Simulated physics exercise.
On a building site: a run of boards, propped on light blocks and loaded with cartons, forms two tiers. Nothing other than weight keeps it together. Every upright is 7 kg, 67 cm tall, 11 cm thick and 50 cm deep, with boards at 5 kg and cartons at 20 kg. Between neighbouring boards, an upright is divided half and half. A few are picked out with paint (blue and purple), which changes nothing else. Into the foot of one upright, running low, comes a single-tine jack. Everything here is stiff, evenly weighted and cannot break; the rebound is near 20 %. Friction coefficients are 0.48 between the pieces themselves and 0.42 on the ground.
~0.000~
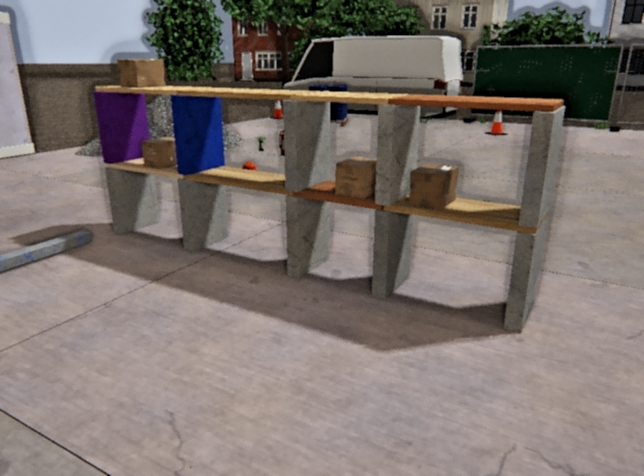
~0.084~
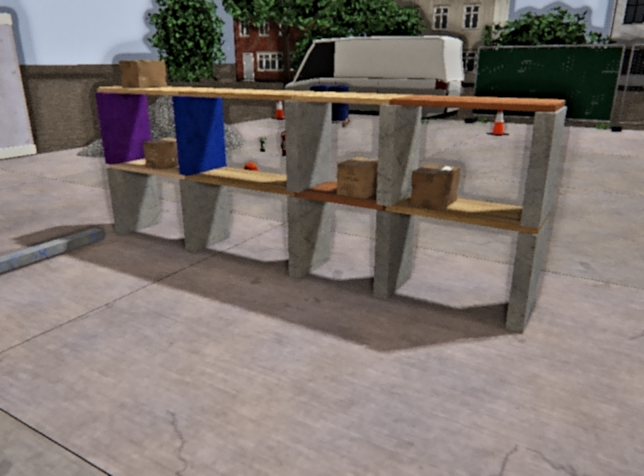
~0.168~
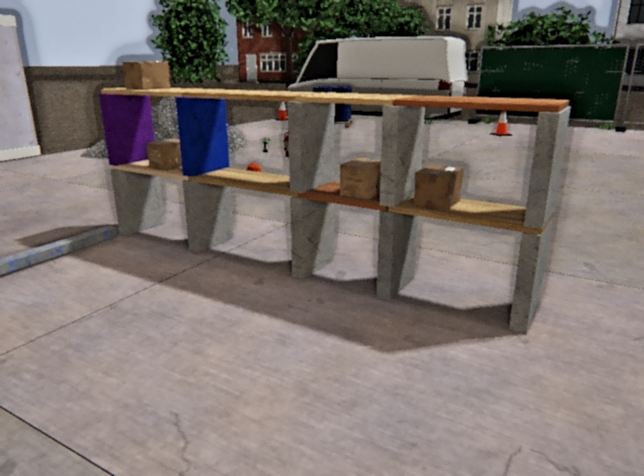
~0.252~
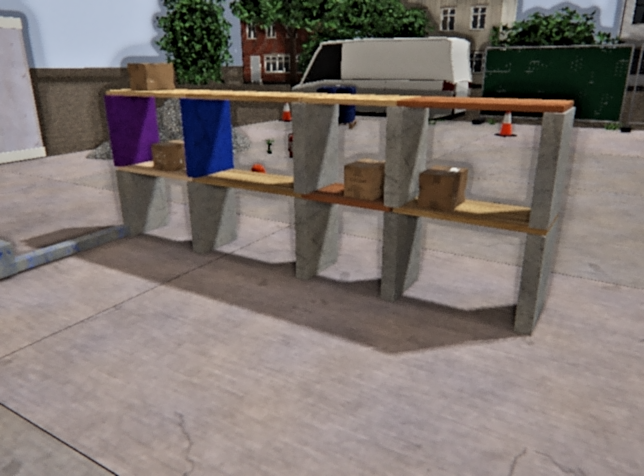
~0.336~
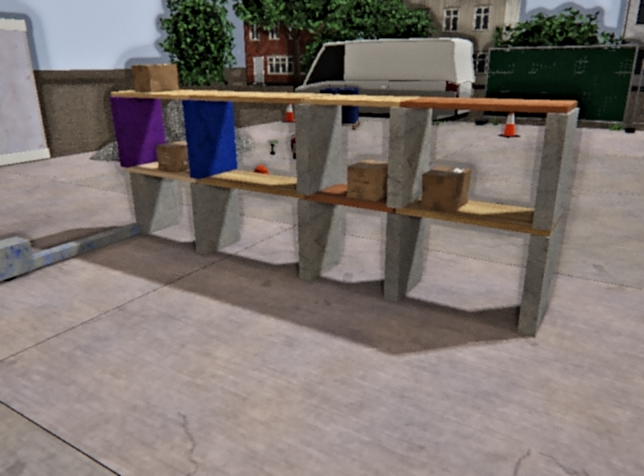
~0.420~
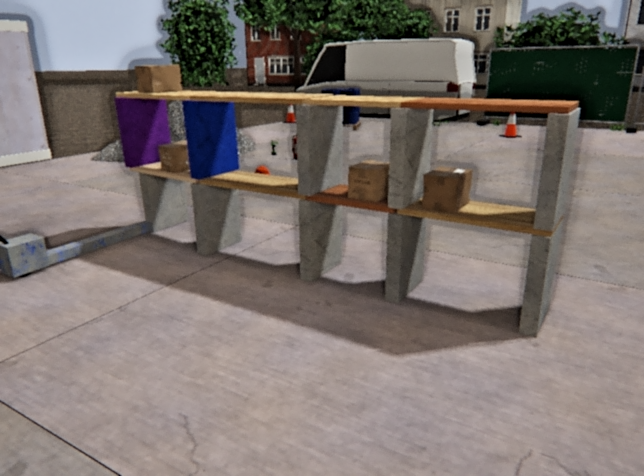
A two-tier shelf of boards and grey blocks holding cartons, as a low metal jack slides in from the left, nudging the purple upright.
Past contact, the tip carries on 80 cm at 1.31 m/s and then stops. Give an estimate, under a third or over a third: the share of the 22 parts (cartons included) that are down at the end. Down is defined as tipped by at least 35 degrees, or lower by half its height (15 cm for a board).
More than a third.
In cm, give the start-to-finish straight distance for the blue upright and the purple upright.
So blue shifts 120 cm, while purple shifts 160 cm.
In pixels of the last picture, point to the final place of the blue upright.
It settles close to (145, 244) in the last view.
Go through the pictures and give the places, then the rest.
In the first frame (each place is the centre of the face we see best; the camera pans a little), jack tip (82, 237) 33 cm short; purple upright (128, 126); blue upright (204, 133); all as stacked.
Jack tip (94, 235) 22 cm short; purple upright (130, 127), in the second frame.
Jack tip (107, 232) 11 cm short; blue upright (209, 135), in the third frame.
Jack tip (122, 230) 3 mm in; purple upright (138, 129), in the fourth frame.
Jack tip (135, 229) 11 cm in; purple upright (144, 130) moved 32 mm; 3 have shifted, in the fifth frame.
Jack tip (145, 226) 22 cm in; purple upright (149, 131) moved 8 cm; blue upright (217, 137); 6 have shifted, in the sixth frame.
By 0.74 s, none of the 22 pieces down, 10 disturbed; blue upright moved 54 mm; purple upright moved 41 cm.
By 1.52 s, 2 of the 22 pieces down; blue upright tilted 15°; purple upright tilted 14°.
By 2.00 s, 10 of the 22 pieces down; blue upright tilted 48°, 46 cm lower; purple upright tilted 47°, 27 cm lower.
By 2.38 s, 10 of the 22 pieces down; blue upright on its side; purple upright tilted 67°, 83 cm lower.
When it is over (3.9 s), 10 of the 22 pieces down; blue upright on its side; purple upright on its side. That is 45 per cent. In pixels of the last frame, middles, blue upright near (145, 244), purple upright near (85, 207).
